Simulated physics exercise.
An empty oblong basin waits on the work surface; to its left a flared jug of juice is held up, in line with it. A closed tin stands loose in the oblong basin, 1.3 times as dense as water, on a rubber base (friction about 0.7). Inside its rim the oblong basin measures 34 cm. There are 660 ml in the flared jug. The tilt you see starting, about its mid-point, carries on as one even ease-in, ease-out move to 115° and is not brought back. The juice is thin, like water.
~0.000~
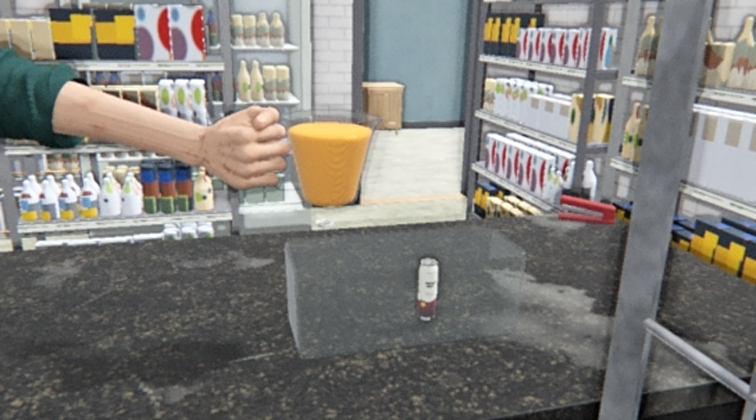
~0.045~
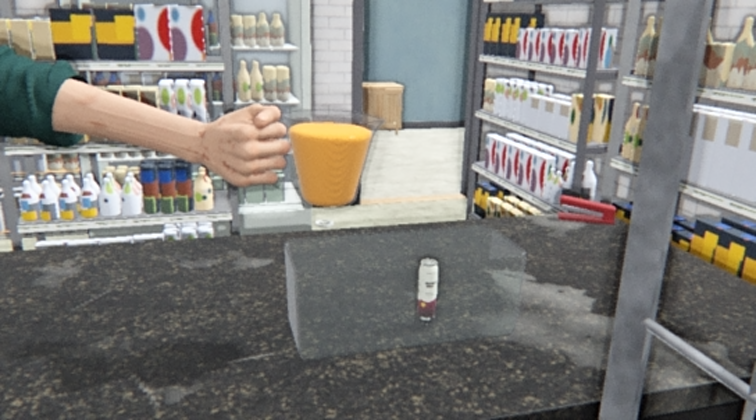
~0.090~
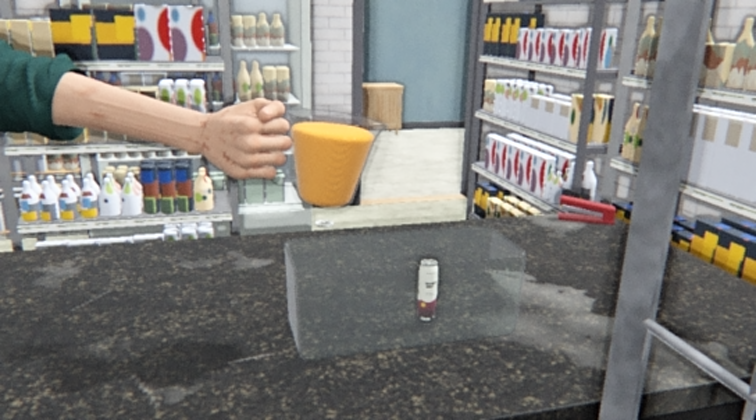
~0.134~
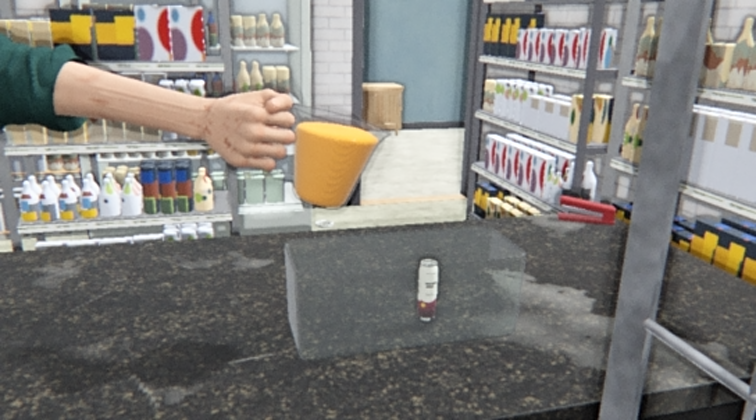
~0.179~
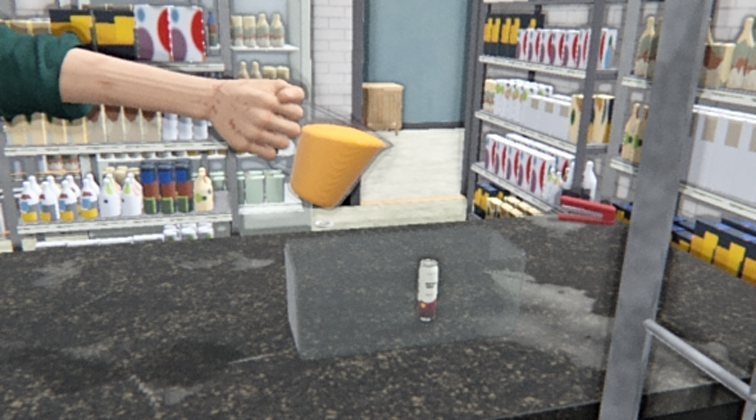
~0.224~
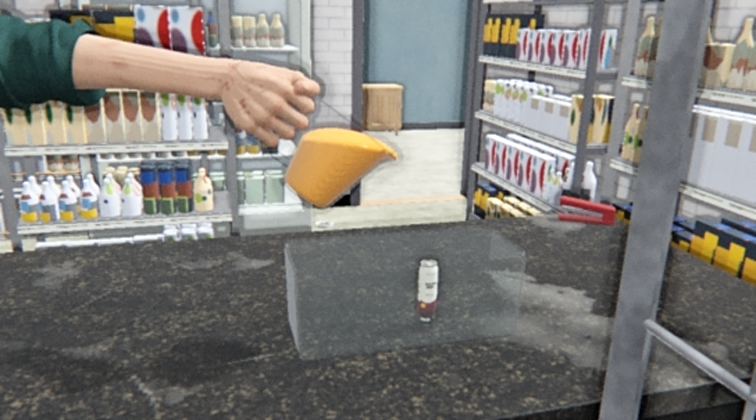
The video shows a hand holding a flared jug of orange juice above a dark counter, left of a clear oblong basin with a closed tin inside, and tilting it steadily rightward until the juice reaches the rim.
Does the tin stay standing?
The tin falls.
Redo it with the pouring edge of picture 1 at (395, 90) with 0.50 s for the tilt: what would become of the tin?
Then it goes over.
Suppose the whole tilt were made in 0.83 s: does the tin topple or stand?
The tin falls.
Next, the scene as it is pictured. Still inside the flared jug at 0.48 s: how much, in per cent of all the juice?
Near 32 in a hundred.
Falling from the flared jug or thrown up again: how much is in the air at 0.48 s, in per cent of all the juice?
Near 26 in a hundred.
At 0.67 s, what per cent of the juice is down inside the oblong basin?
Some 94 per cent.
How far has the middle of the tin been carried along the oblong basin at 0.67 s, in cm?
About 4 cm.
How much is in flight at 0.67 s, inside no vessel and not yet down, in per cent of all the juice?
About 4 per cent.
After 0.48 s the tilt is 107° and 31 per cent is still to pour; the tin stands where it began.
After 0.67 s the tilt is 115° and 1 per cent is still to pour; the tin leans 24°.
After 0.87 s the tilt is 115° and 0 per cent is still to pour; the tin lies on its side.
After 1.08 s the tilt is 115° and 0 per cent is still to pour; the tin lies on its side.
In the end the tin lies on its side.
